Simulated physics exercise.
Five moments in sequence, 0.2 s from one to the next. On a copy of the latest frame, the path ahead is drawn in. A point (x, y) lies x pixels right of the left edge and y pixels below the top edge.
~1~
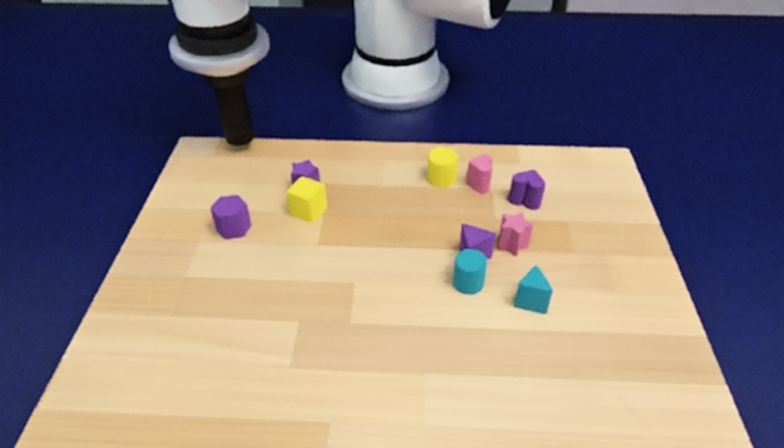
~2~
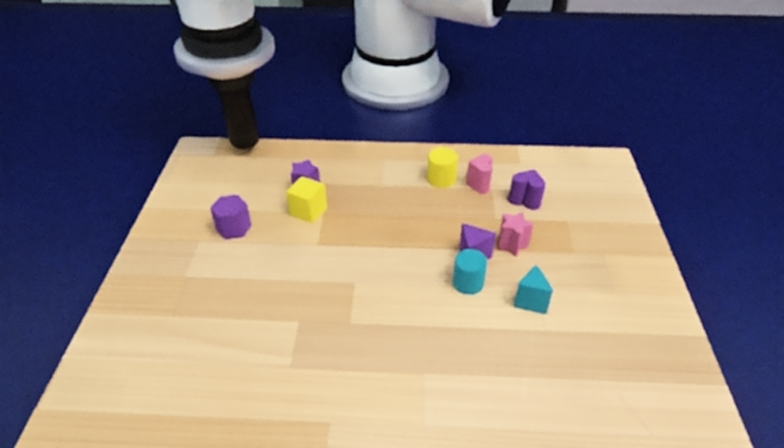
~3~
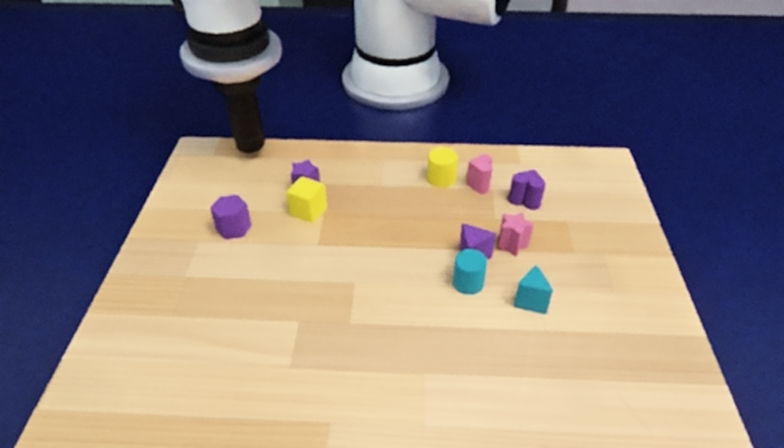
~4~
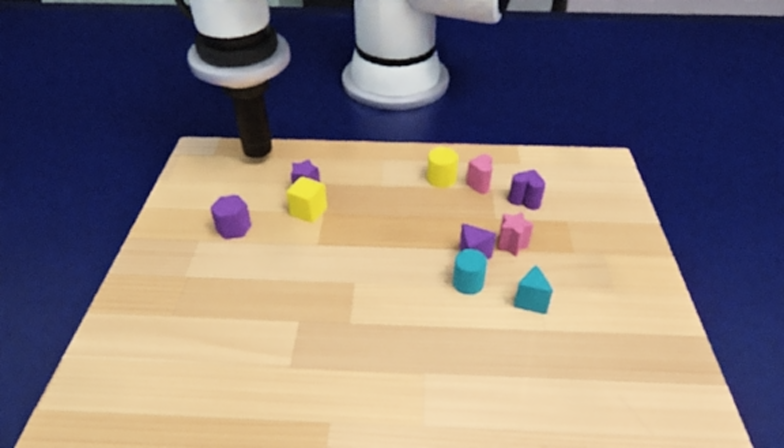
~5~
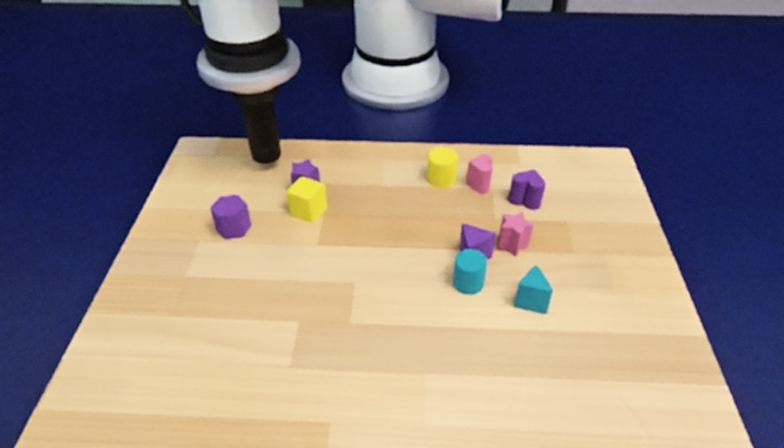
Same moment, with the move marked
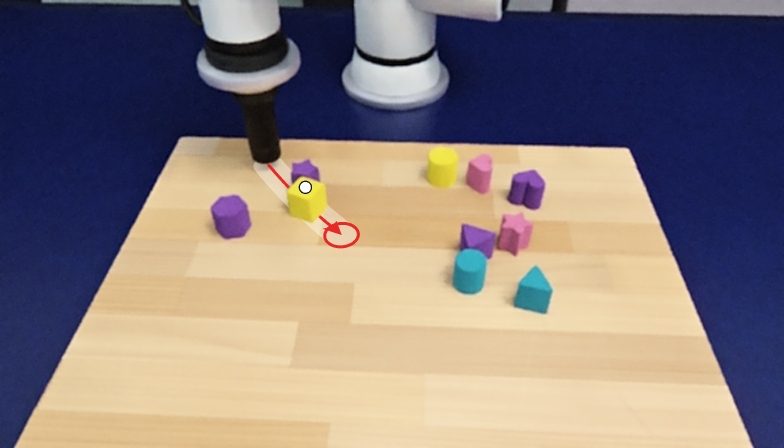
On a light wooden board set over a dark blue surface, small purple, yellow, pink and teal blocks sit scattered as a robot arm's dark peg hangs near the far left edge. The peg shifts slightly right and toward the viewer, nearing the purple star and yellow block, while every block stays still.
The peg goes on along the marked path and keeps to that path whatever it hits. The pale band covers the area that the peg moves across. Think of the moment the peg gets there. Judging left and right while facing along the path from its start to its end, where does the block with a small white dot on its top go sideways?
Well, taking the path from its start to its end as straight ahead, the block with a small white dot on its top moves to the right.
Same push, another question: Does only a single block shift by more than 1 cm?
I believe not.
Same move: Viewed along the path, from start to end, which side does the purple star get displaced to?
The shift is to the left of that direction.
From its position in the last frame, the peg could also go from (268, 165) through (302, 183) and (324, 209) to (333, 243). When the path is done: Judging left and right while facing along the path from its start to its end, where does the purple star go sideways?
Slides left.
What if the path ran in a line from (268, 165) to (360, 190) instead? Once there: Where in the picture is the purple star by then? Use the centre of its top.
It sits at (317, 174).
Drawn move, from (268, 165) through (300, 199) to (342, 235); the dot is on the yellow square piece.
The first path, step by step. One third of the way, peg (288, 178); purple star (312, 170).
Two thirds of the way, peg (312, 201); purple star (331, 175), turned 40° anticlockwise; yellow square piece (319, 206), turned 40° clockwise.
At the end, peg (341, 226); purple hexagonal block still; purple star (332, 175), turned 45° anticlockwise; yellow square piece (338, 235), turned 75° clockwise.
